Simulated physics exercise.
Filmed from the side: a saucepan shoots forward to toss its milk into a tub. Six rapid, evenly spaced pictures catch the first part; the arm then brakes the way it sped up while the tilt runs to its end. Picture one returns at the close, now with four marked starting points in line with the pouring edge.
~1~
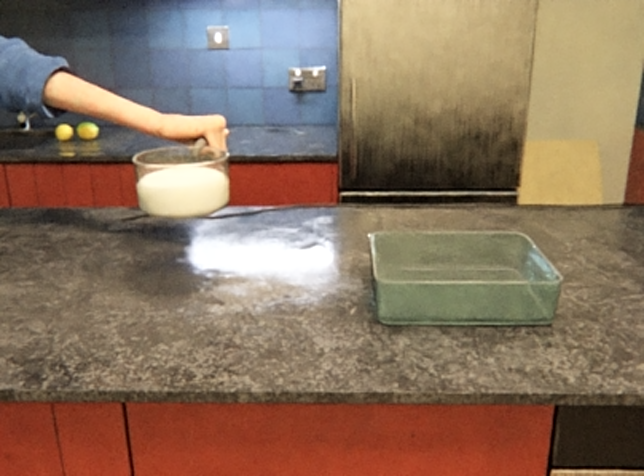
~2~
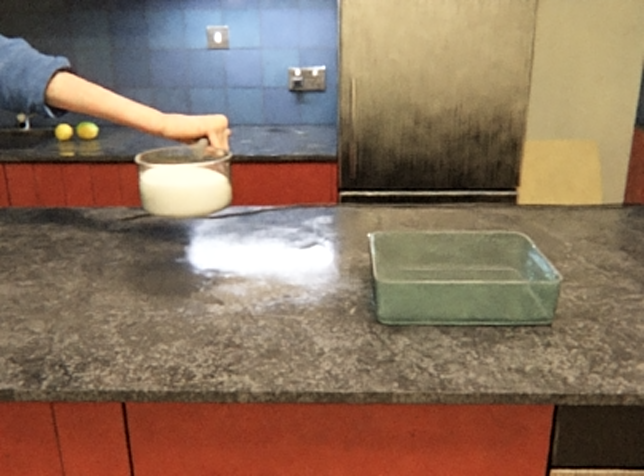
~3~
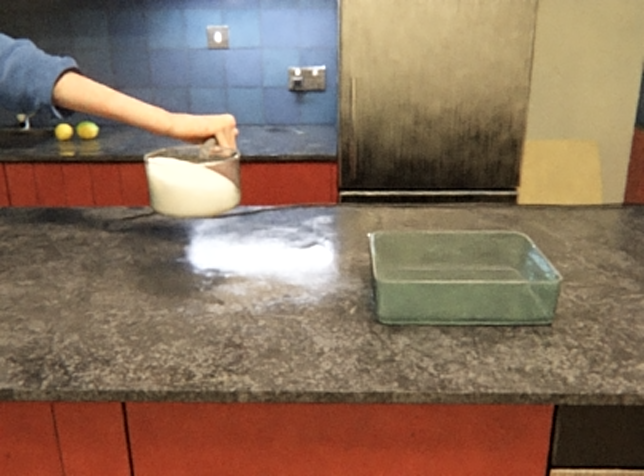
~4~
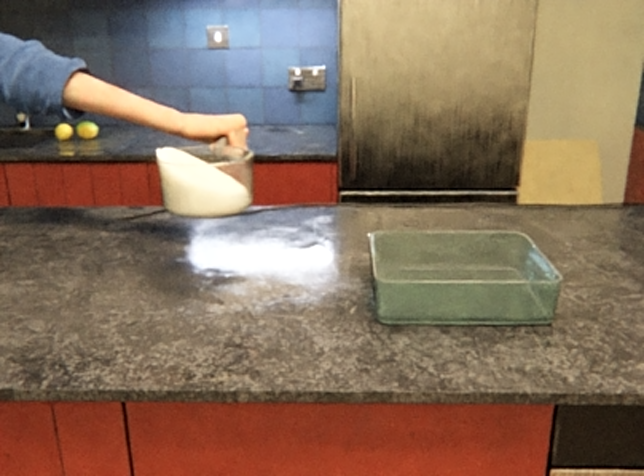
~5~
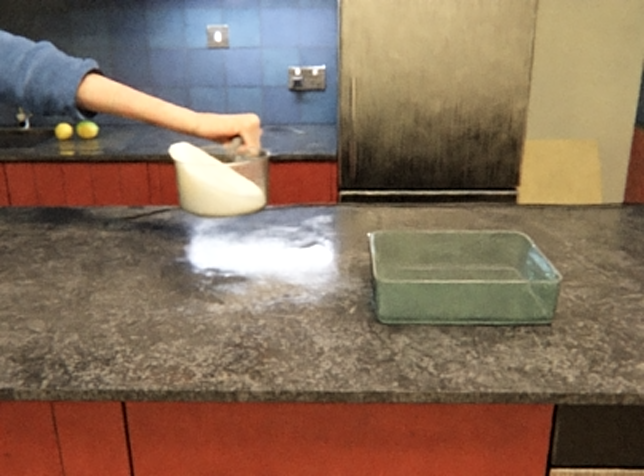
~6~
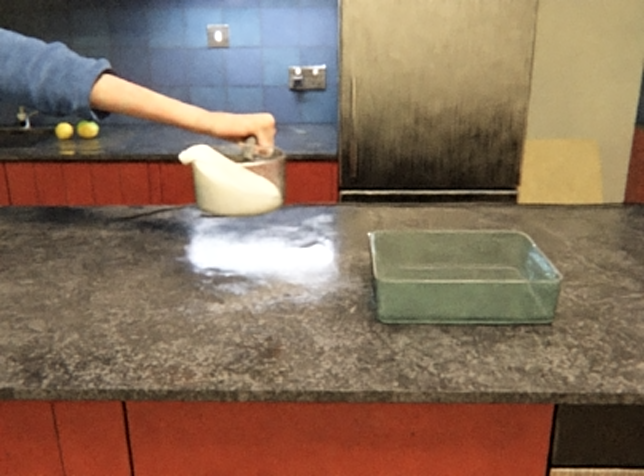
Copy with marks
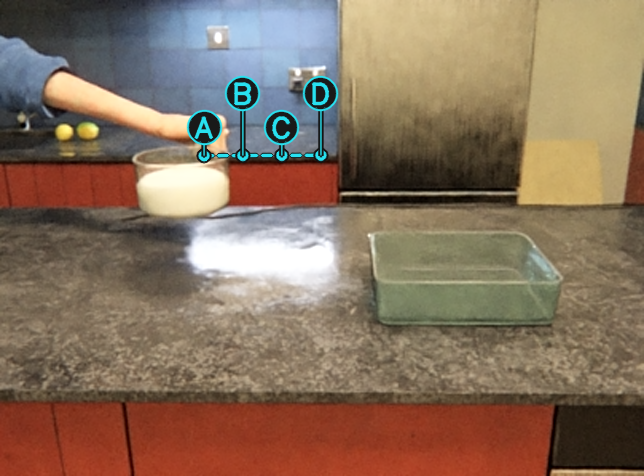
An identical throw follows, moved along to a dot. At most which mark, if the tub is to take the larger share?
C is the one.
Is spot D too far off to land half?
No, that is safe.
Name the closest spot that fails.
B.
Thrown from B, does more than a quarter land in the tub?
Yes, clearly.
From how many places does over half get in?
Two of them.
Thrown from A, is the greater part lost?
Yes, that goes wrong.
In cyan, A at (204, 155); B at (242, 155); C at (281, 155); D at (320, 155).
If A is chosen, about 18 % lands in the tub, 79 % falls short and 4 % goes beside or beyond.
If B is chosen, about 38 % lands in the tub, 55 % falls short and 8 % goes beside or beyond.
If C is chosen, about 68 % lands in the tub, 20 % falls short and 11 % goes beside or beyond.
If D is chosen, about 87 % lands in the tub, 7 % falls short and 6 % goes beside or beyond.
